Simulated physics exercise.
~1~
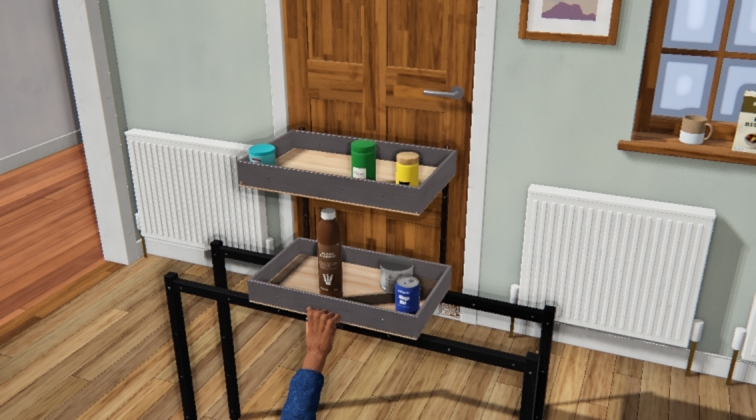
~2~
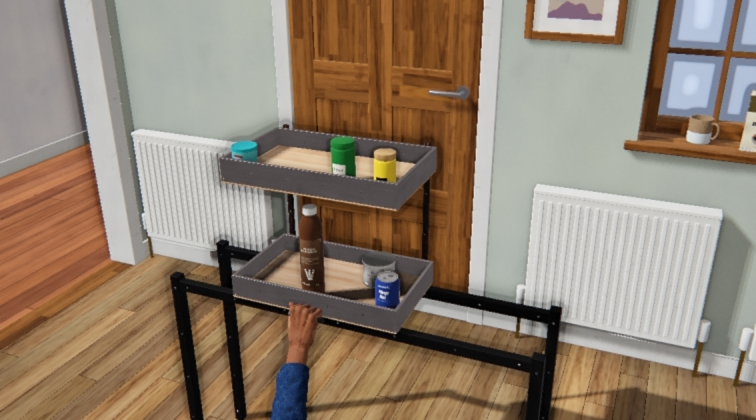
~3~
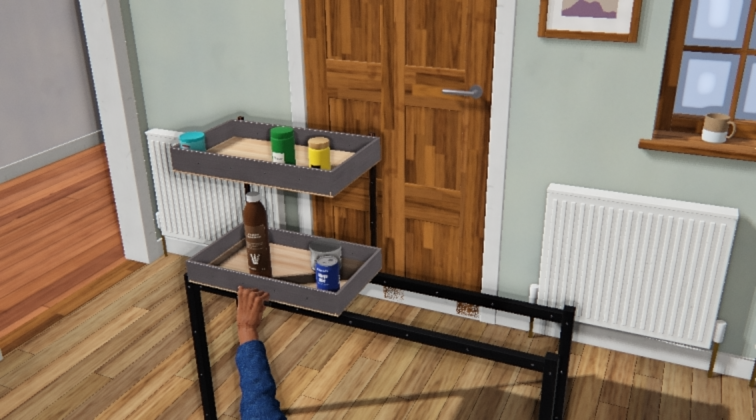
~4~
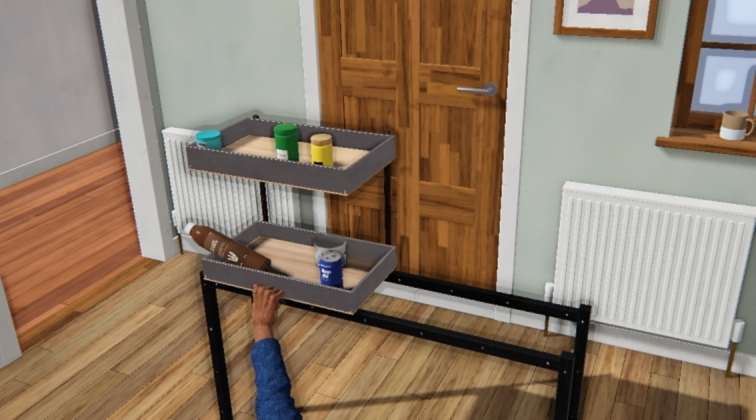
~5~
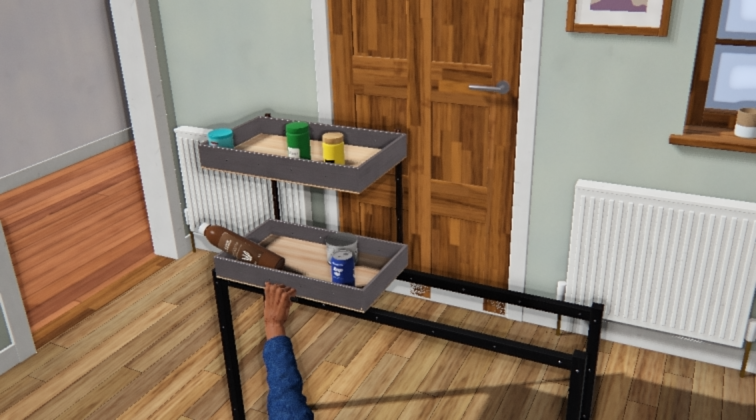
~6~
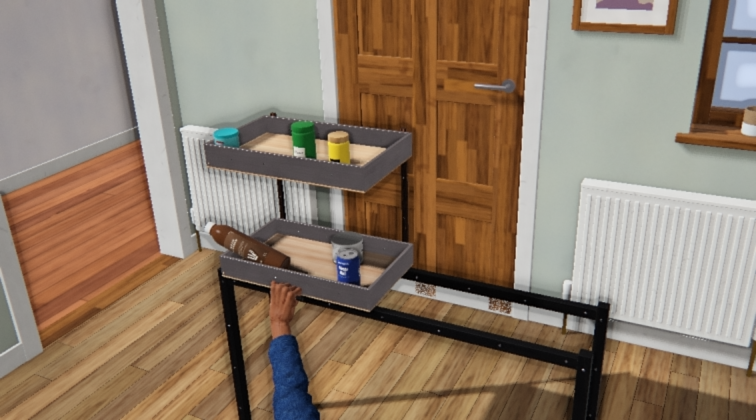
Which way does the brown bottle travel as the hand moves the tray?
The brown bottle moves to the left along with the tray, and it ends up lying on its side.
Two-tier grey tray sliding left along black rails, hand at its edge, then stopping as a brown bottle topples and stays down.
